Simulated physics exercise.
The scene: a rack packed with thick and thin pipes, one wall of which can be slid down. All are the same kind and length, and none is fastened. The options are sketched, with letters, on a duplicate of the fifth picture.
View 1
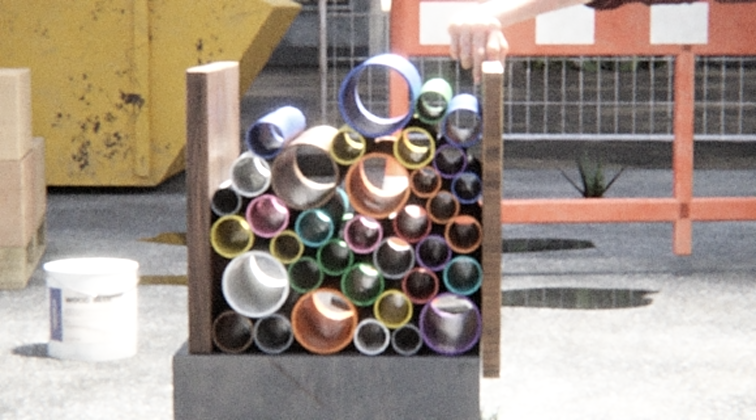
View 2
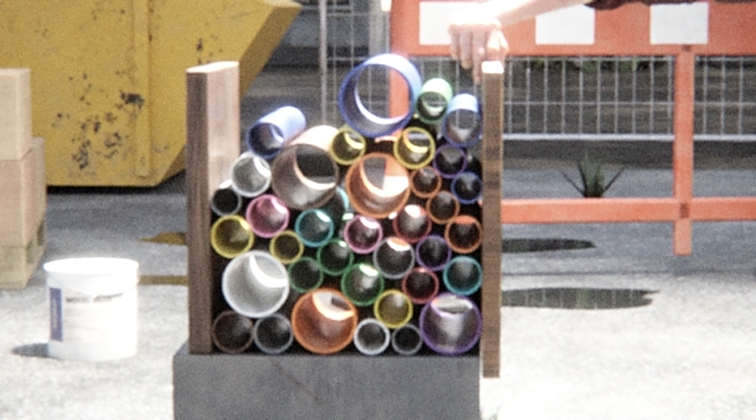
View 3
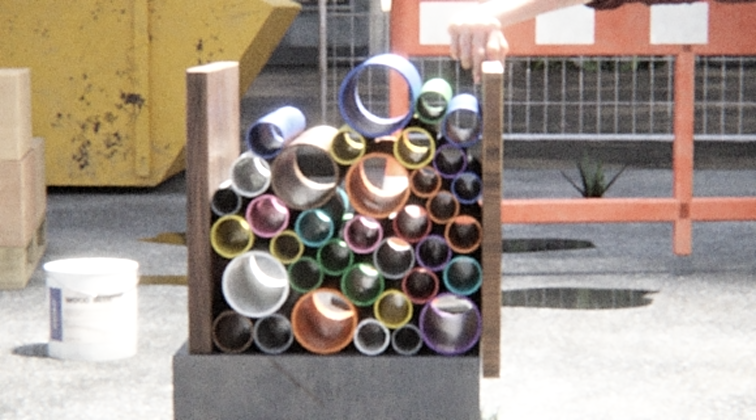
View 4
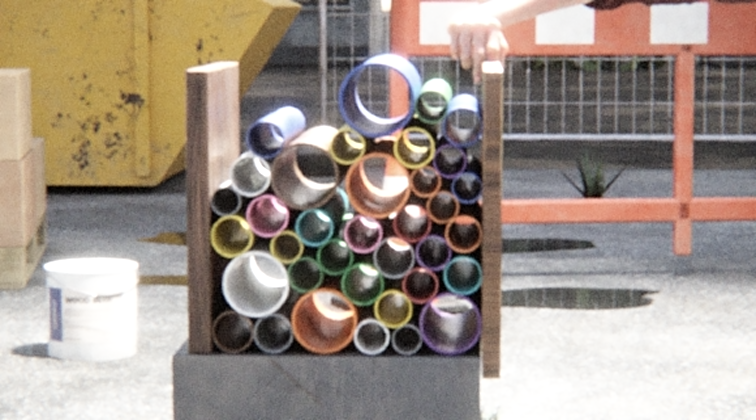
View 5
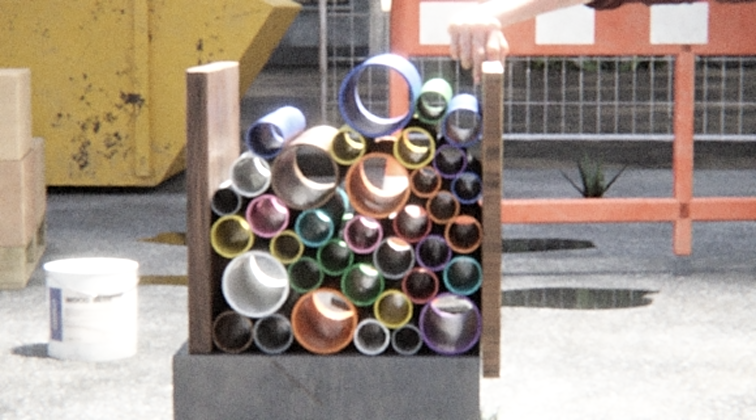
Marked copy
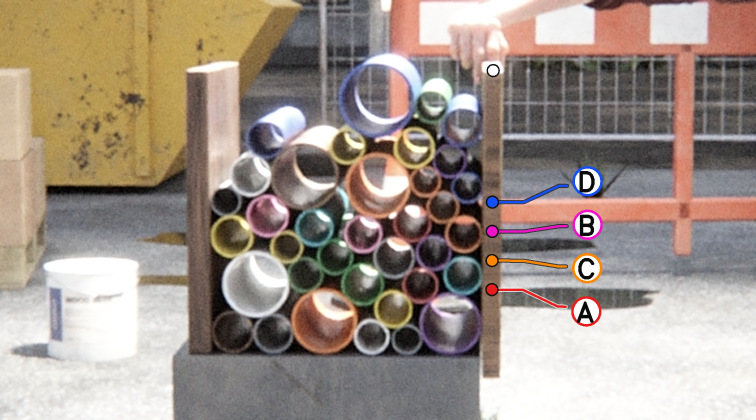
Nothing visibly moves, neither the hand resting on top of the right-hand board nor the steady camera, which looks straight at the pipe ends from the front in a sunlit paved yard. Between two upright brown boards on a dark grey base, blue, orange, white, green, yellow and purple pipes sit stacked. A white bucket and yellow skip stand left, an orange barrier right.
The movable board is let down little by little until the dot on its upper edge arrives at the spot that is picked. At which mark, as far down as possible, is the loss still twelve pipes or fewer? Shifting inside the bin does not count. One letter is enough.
Slide it to A.
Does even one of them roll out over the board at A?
Yes, at A.
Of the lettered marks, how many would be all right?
Four of them.
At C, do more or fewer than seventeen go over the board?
Fewer than seventeen.
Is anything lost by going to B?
Yes.
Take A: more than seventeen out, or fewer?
At A, fewer than seventeen.
On the marked copy, A at (492, 290); B at (492, 231); C at (492, 261); D at (492, 203); the white dot at (493, 71).
With A. Early on, top of the board (483, 163).
Further on, top of the board (482, 266).
At the end, top of the board (482, 289), about nine out over the board.
As for the rest, B about six out over the board; C about nine out over the board; D two out over the board.
